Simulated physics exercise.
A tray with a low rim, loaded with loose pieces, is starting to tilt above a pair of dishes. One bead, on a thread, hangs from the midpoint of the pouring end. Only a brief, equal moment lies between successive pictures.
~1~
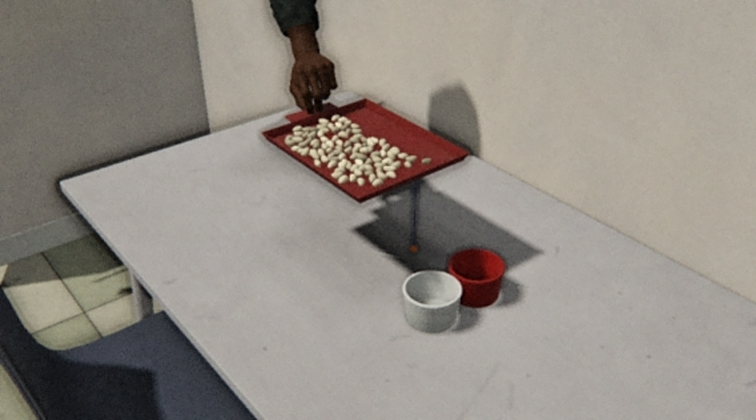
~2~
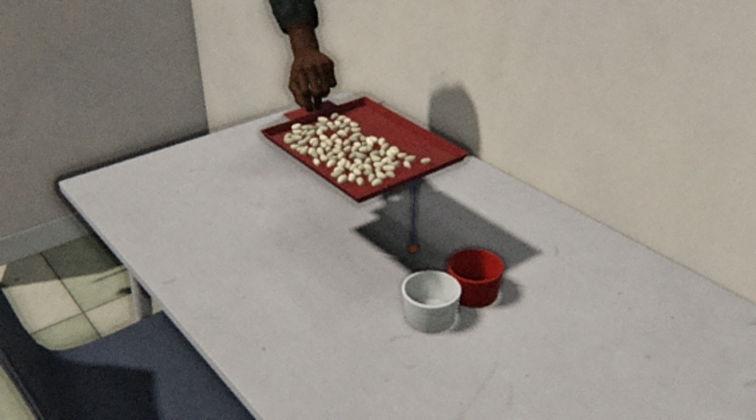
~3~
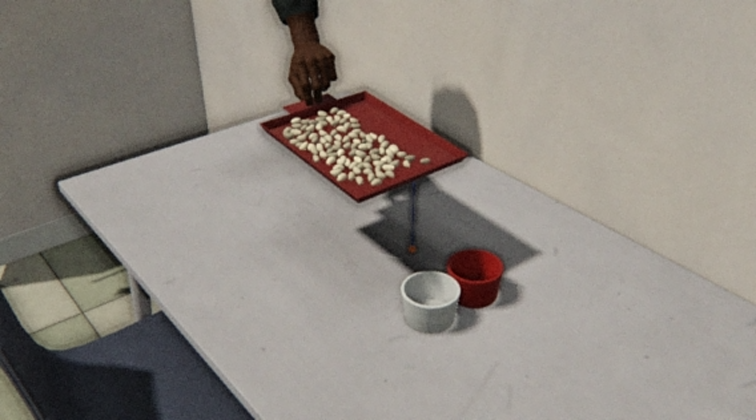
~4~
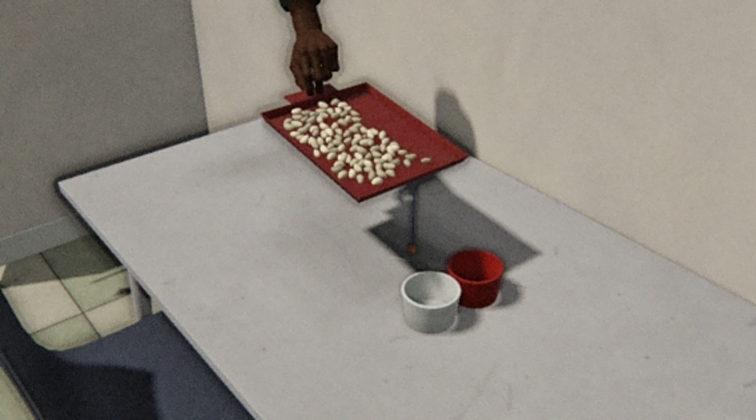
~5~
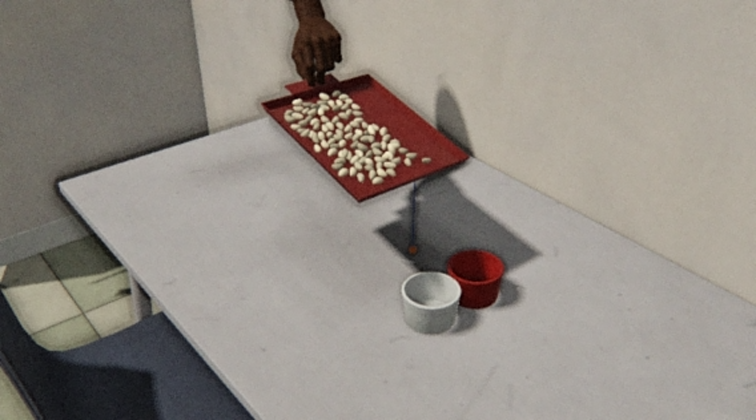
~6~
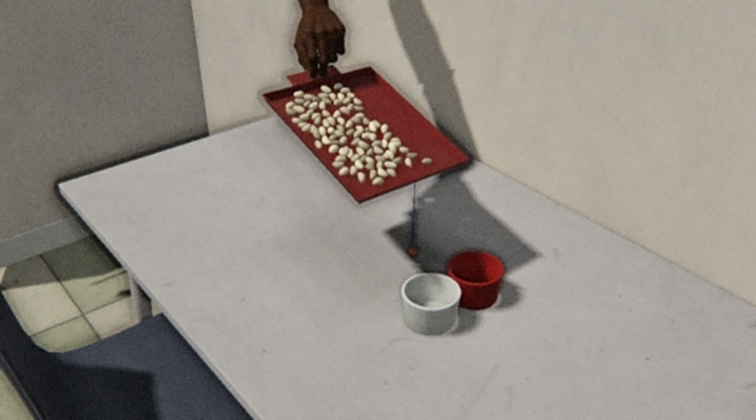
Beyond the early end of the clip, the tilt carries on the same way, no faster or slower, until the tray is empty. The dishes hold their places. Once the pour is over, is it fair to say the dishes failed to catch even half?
Yes, I expect most of the load to be wasted.
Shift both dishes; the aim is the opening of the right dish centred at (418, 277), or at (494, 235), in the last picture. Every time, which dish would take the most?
Placement one: The right-positioned dish. Placement two: The left-positioned dish.
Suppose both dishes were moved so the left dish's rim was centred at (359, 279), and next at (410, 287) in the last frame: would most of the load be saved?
Short of half, then the bulk of it.
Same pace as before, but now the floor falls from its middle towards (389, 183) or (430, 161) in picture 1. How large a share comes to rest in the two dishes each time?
Case one 10 %; case two 0 %.
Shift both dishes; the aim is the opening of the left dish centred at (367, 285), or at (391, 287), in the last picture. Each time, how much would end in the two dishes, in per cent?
You'd end up with around 10 per cent and then around 60 per cent.
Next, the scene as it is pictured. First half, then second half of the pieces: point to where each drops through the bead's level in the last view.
(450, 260), then (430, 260).
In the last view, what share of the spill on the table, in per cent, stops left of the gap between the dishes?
It amounts to some 70 percent.
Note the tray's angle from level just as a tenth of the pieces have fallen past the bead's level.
The tilt is near 65° by then.
Just after the last frame, tray tipped steeply; the larger part on the tray; roughly a quarter in the air.
A moment on, tray tipped past a quarter turn; roughly a quarter in the left dish; about a tenth in the right dish; roughly half outside both; about a tenth in the air.
Further on, tray tipped past a quarter turn; roughly a quarter in the left dish; about a tenth in the right dish; roughly two thirds outside both.
When it is over, tray tipped past a quarter turn; roughly a quarter in the left dish; about a tenth in the right dish; roughly two thirds outside both.
